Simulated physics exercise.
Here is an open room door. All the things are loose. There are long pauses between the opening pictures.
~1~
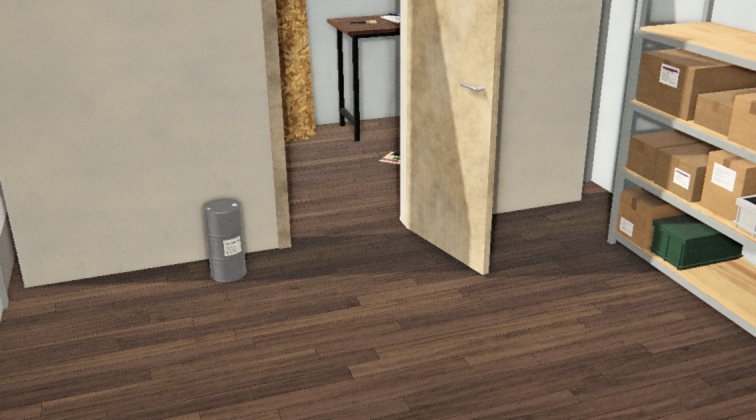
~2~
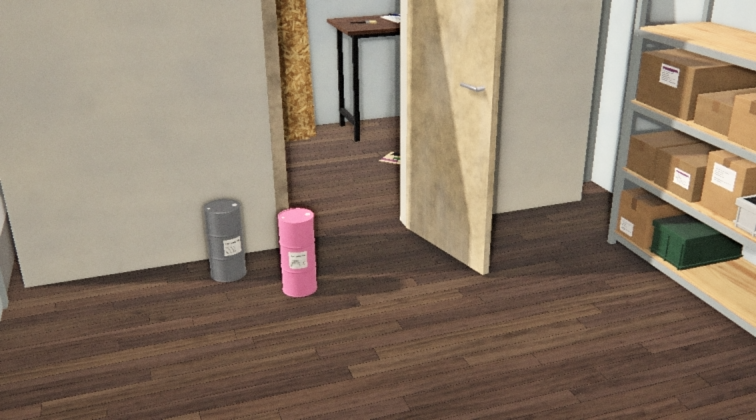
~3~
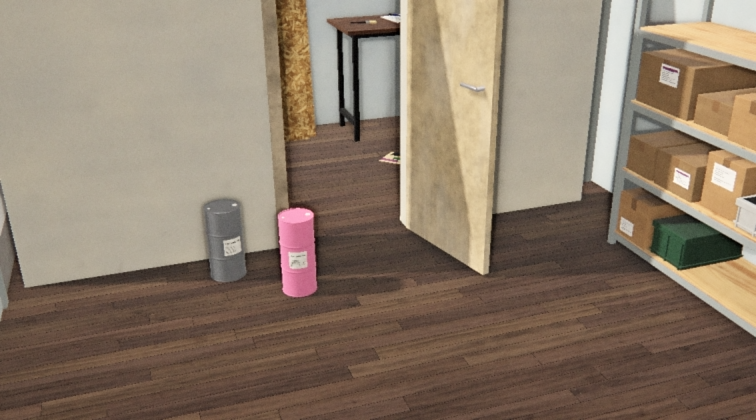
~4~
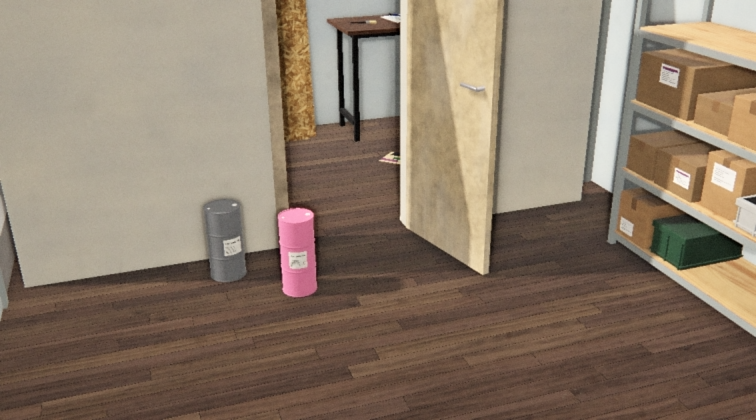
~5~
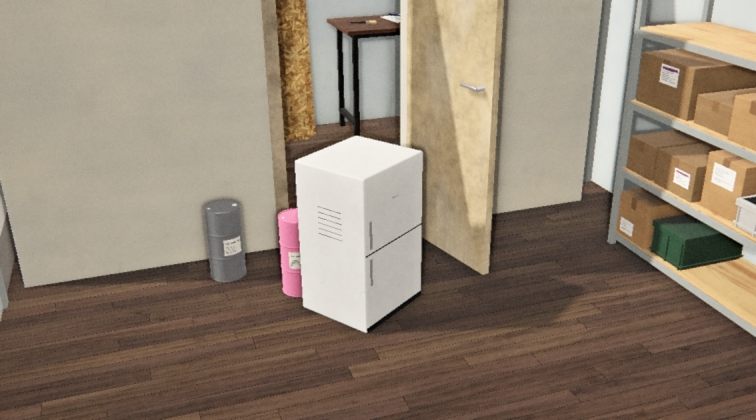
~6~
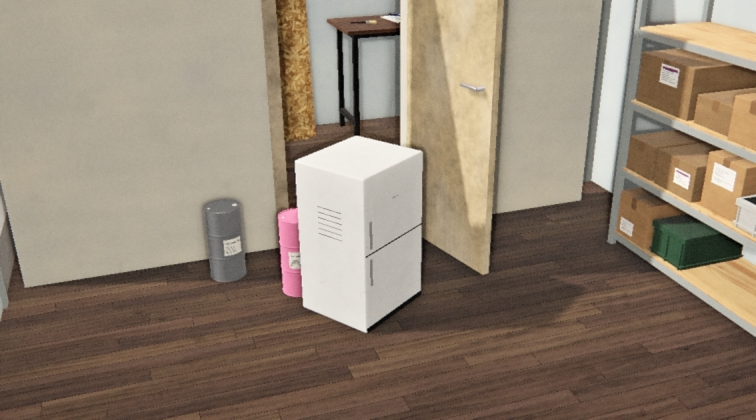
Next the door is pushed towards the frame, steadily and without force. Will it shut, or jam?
As it turns out, it is blocked.
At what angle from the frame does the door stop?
Some 65° open.
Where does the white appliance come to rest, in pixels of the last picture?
At about (356, 233).
Then, 0.50 s on from there, open by 87°.
Then, 0.70 s on from there, open by 72°.
In the end, open by 64°; all 3 unmoved. At the end, from the last picture's camera, white appliance near (356, 233).
